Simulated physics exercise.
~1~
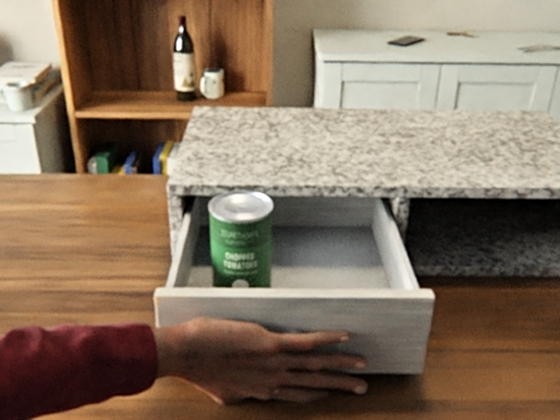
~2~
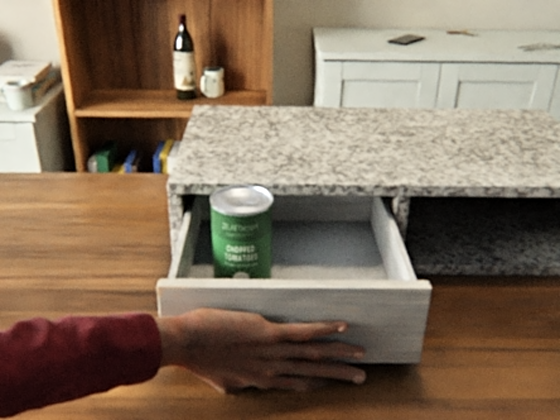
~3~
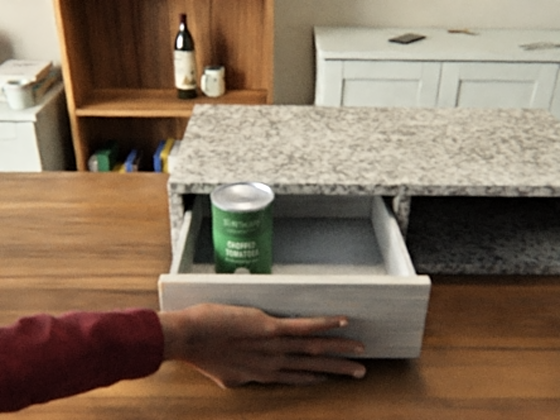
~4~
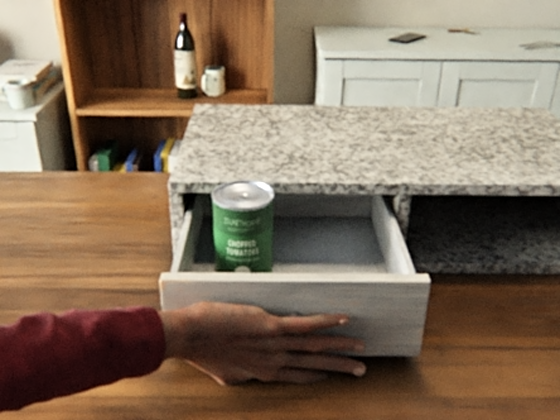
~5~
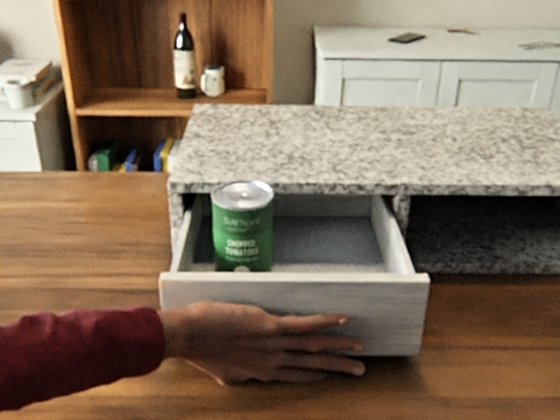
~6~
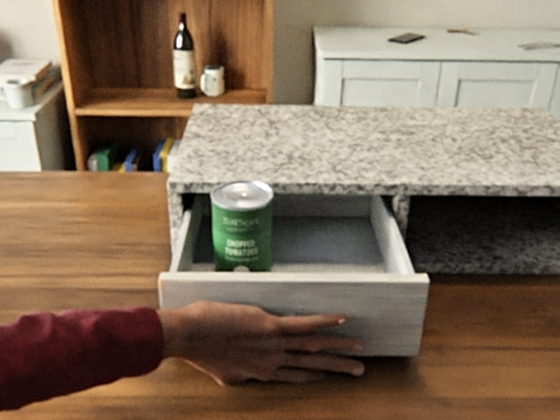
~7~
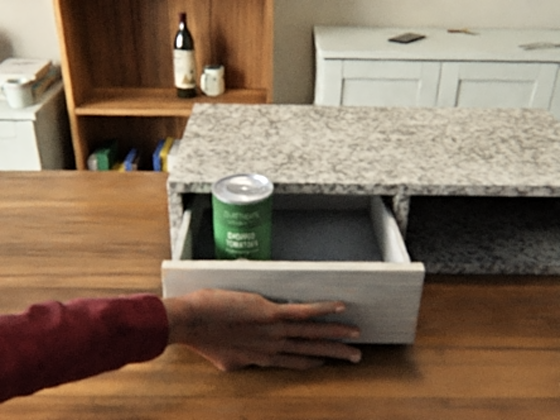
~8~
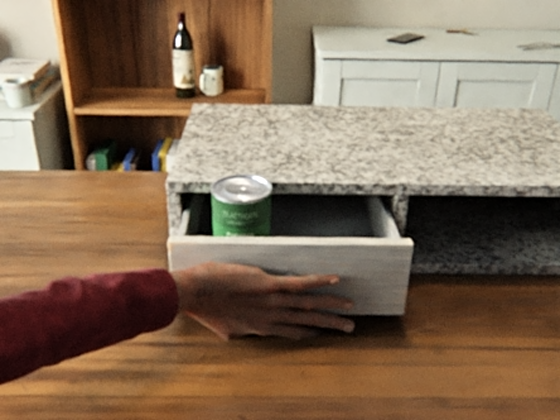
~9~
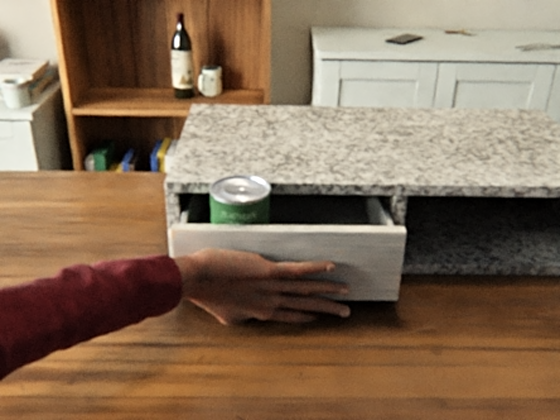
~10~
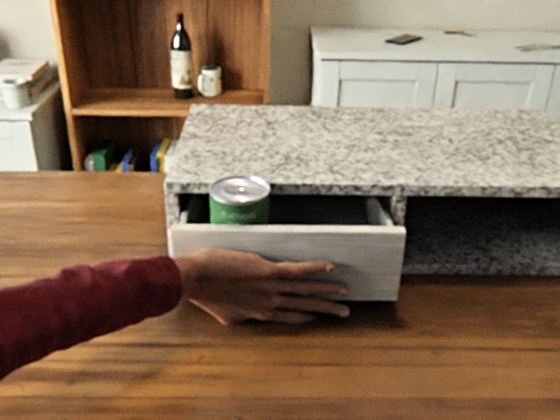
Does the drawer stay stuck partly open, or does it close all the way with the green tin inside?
The drawer does not close. It stops partly open with the green tin still upright inside and the hand against the drawer front.
